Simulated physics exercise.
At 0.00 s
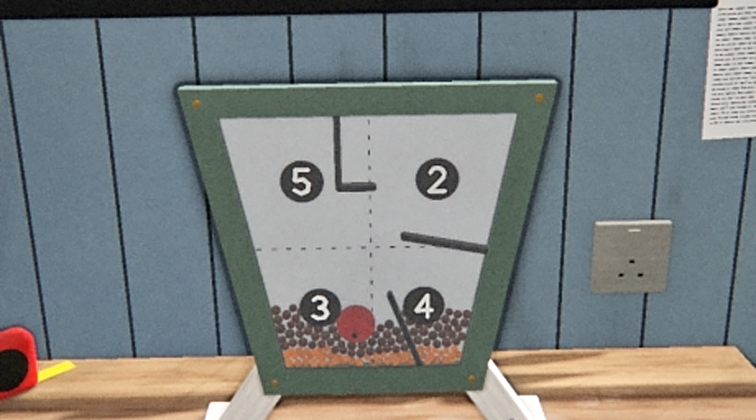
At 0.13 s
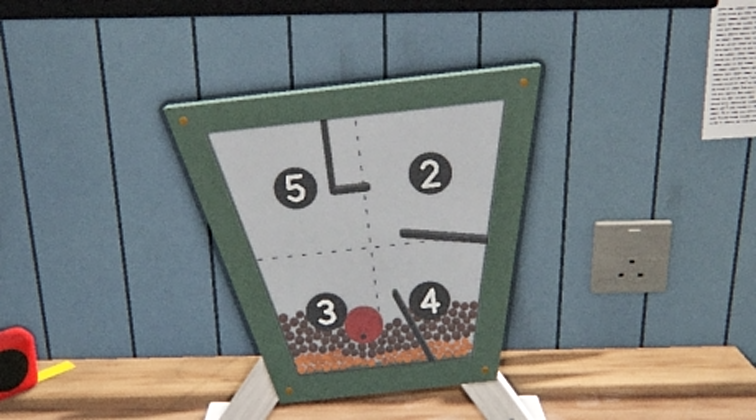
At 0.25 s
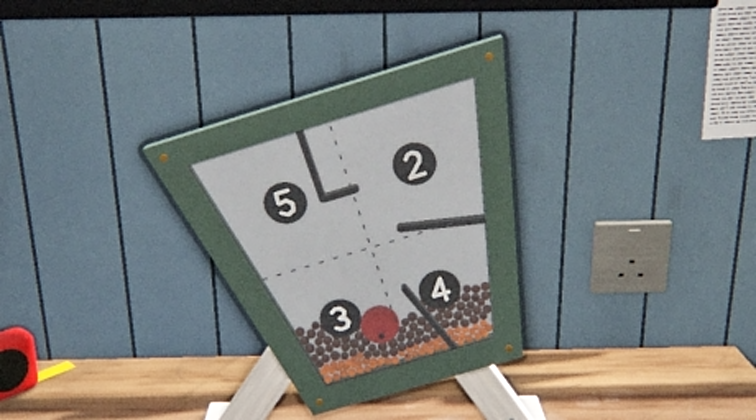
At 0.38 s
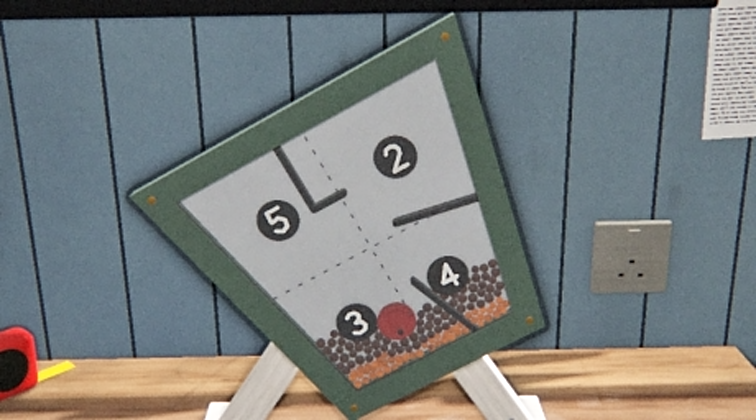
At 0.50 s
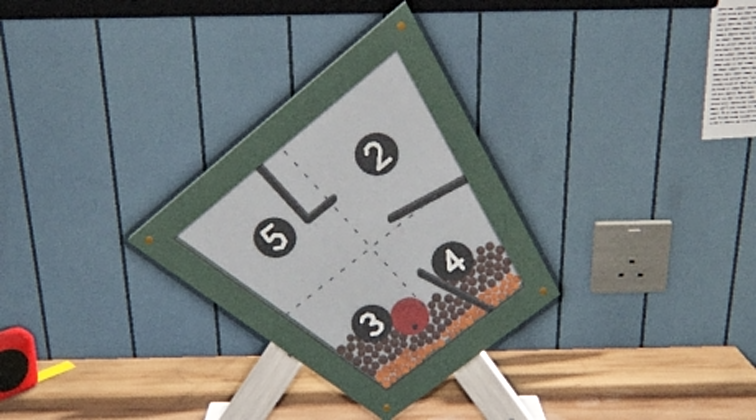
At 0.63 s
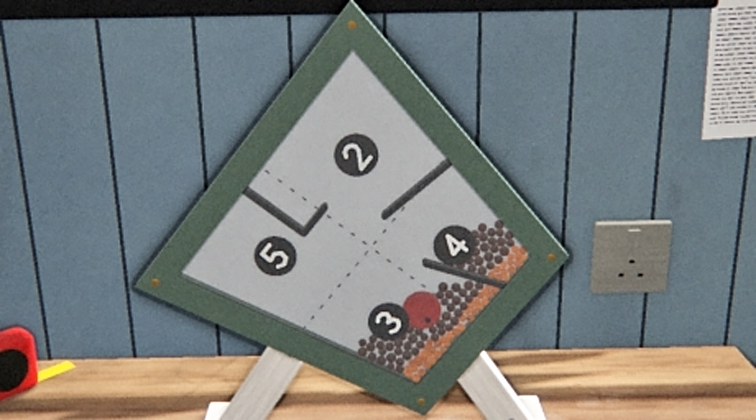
A green-framed case with a clear front turned steadily anticlockwise on its stand, and the dark and orange beads inside shifted toward the right along with a red disc among them.
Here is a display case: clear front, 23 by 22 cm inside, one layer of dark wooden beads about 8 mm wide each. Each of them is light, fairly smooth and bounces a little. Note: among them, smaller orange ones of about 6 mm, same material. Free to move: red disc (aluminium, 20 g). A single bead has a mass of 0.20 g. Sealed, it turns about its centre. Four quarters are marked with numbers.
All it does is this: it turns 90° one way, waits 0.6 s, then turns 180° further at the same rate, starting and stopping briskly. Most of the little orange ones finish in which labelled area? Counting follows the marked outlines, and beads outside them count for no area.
That would be 2.
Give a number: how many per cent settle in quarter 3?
Share: Approx. 0 %.
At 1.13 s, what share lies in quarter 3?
55 %.
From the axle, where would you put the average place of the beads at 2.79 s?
Offset approx. 7 cm right, 6 cm below.
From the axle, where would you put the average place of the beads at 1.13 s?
Position estimate: Right 6 cm, below 3 cm.
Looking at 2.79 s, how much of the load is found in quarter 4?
Share: Close to 0 percent.
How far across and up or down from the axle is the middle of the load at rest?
About 5 cm right and 5 cm below.
After 1.13 s, it stands 90° anticlockwise; the beads' middle is 6 cm right of and 3 cm below the centre; no. 3, 55 %, no. 4, 30 %, no. 5, 15 %; small ones, no. 3, 65 %, no. 4, 35 %.
After 2.79 s, it stands 180° anticlockwise; the beads' middle is 7 cm right of and 6 cm below the centre; no. 5, 100 %; small ones, no. 5, 100 %.
After 3.85 s, it has come round 270° anticlockwise; the beads' middle is 6 cm right of and 3 cm below the centre; no. 2, 50 %, no. 4, 5 %, no. 5, 40 %; small ones, no. 2, 50 %, no. 4, 5 %, no. 5, 45 %.
At rest by 5.2 s, it has come round 270° anticlockwise; no. 2, 65 %, no. 3, 0 %, no. 4, 10 %, no. 5, 25 %; small ones, no. 2, 55 %, no. 4, 5 %, no. 5, 40 %.
